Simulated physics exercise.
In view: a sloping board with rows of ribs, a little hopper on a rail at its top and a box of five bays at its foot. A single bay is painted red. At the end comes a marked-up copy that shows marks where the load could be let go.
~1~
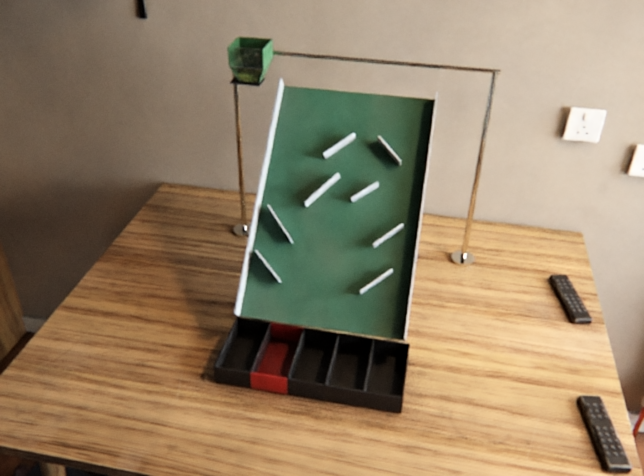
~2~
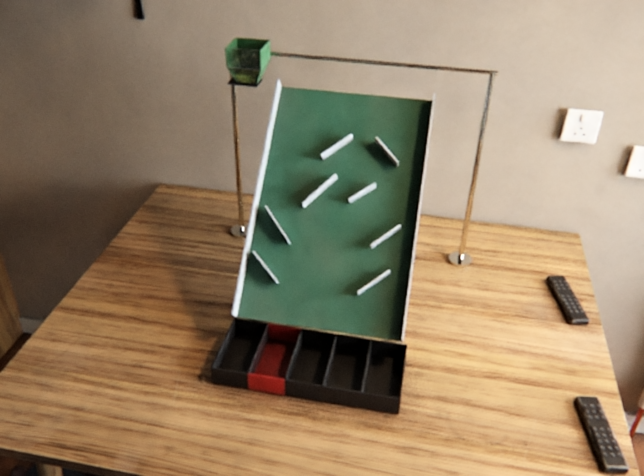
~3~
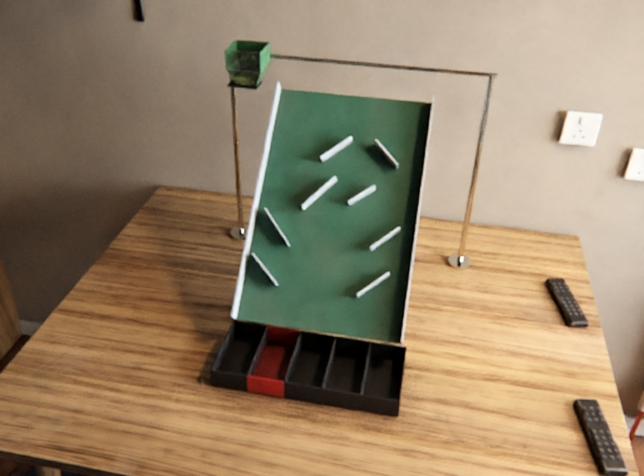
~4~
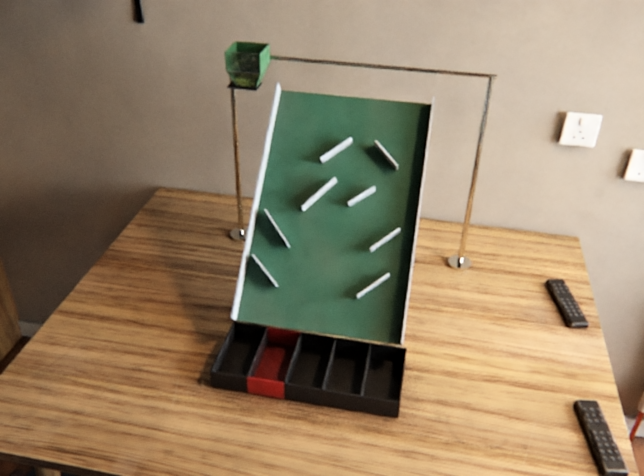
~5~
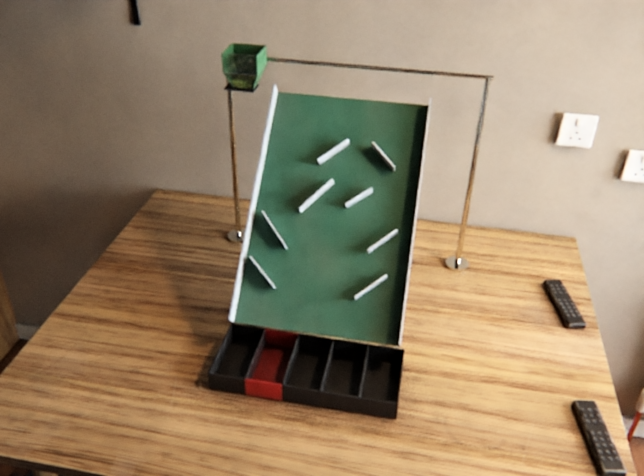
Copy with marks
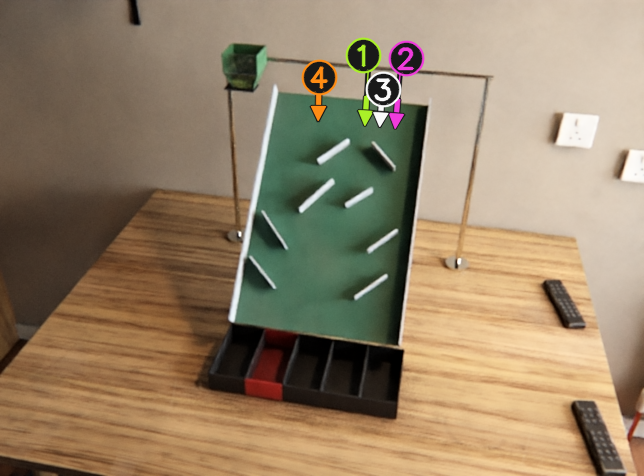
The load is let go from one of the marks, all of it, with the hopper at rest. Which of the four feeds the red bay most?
Mark 1 does it best.
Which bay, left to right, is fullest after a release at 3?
The fifth from the left.
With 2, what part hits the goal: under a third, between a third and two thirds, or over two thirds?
Under a third.
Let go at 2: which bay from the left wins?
The fifth.
On the marked copy, mark 1 meets the board at (365, 120); mark 2 meets the board at (395, 123); mark 3 meets the board at (380, 121); mark 4 meets the board at (318, 115).
For mark 1, about half in the red bay, about a third in other bays, a small part outside the box.
For mark 2, none in the red bay, nearly all in other bays, a small part outside the box.
For mark 3, a small part in the red bay, most in other bays, a small part outside the box.
For mark 4, a stray few in the red bay, most in other bays, a small part outside the box.
